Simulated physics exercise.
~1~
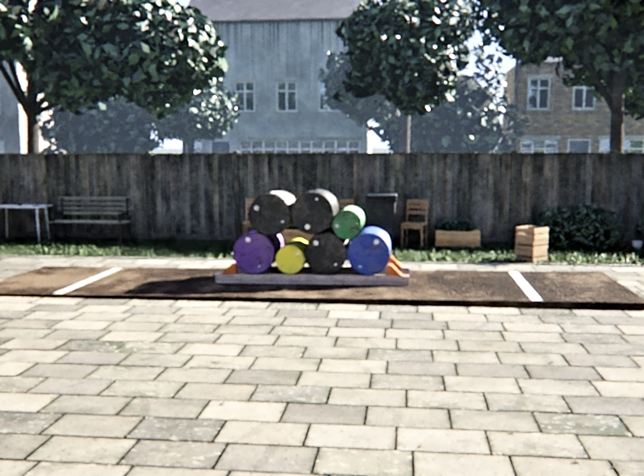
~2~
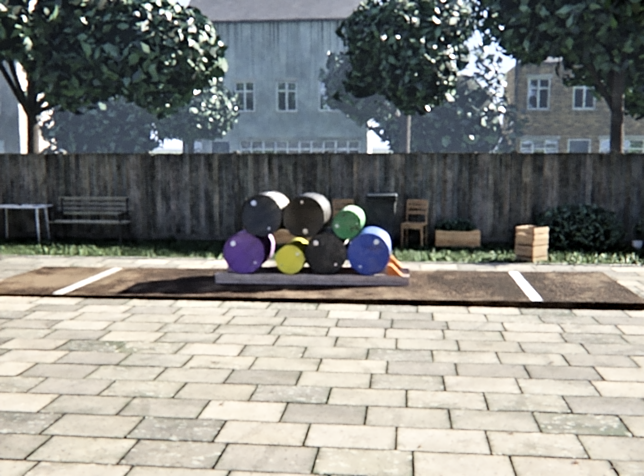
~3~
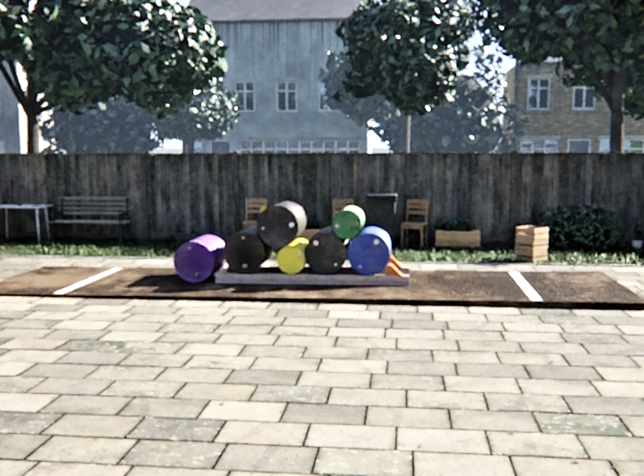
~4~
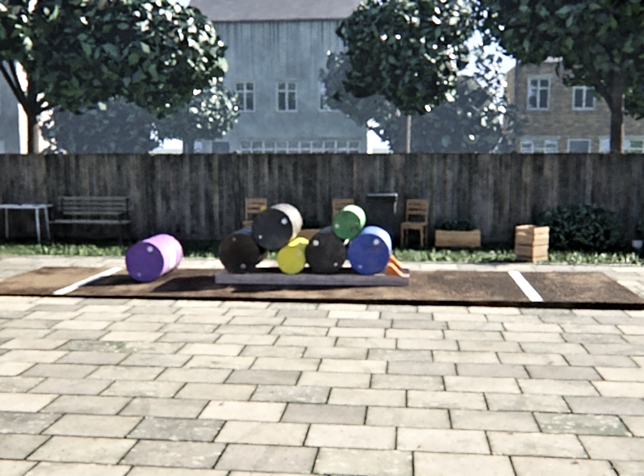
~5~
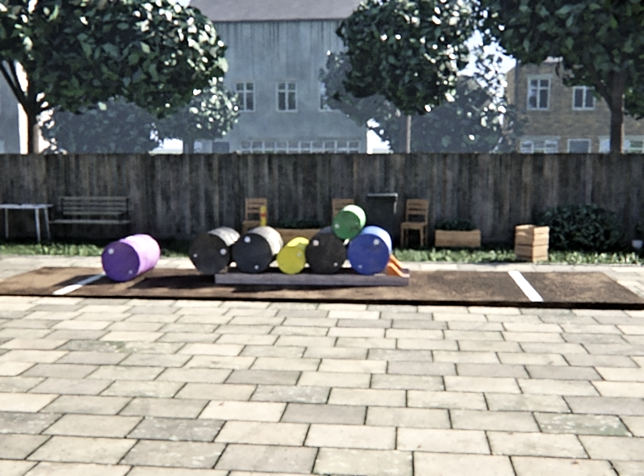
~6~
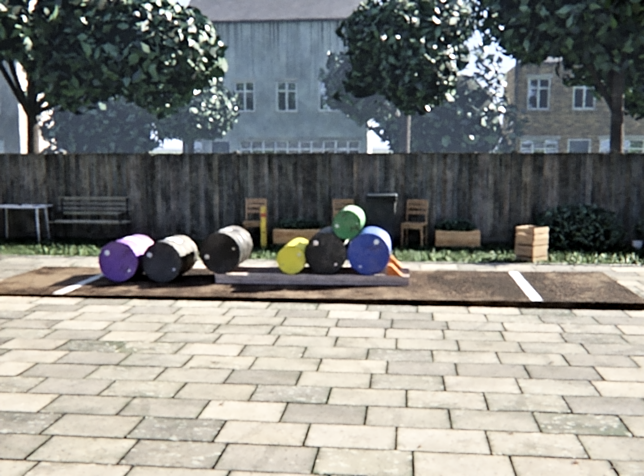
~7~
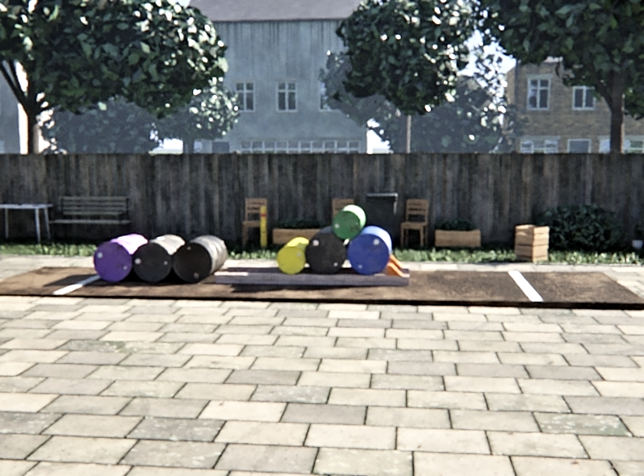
A stack of seven drums slumped to the left, the purple one rolling off the low platform first and two black ones following it onto the soil, where all three stopped side by side, while the yellow, blue, green and another black drum stayed up.
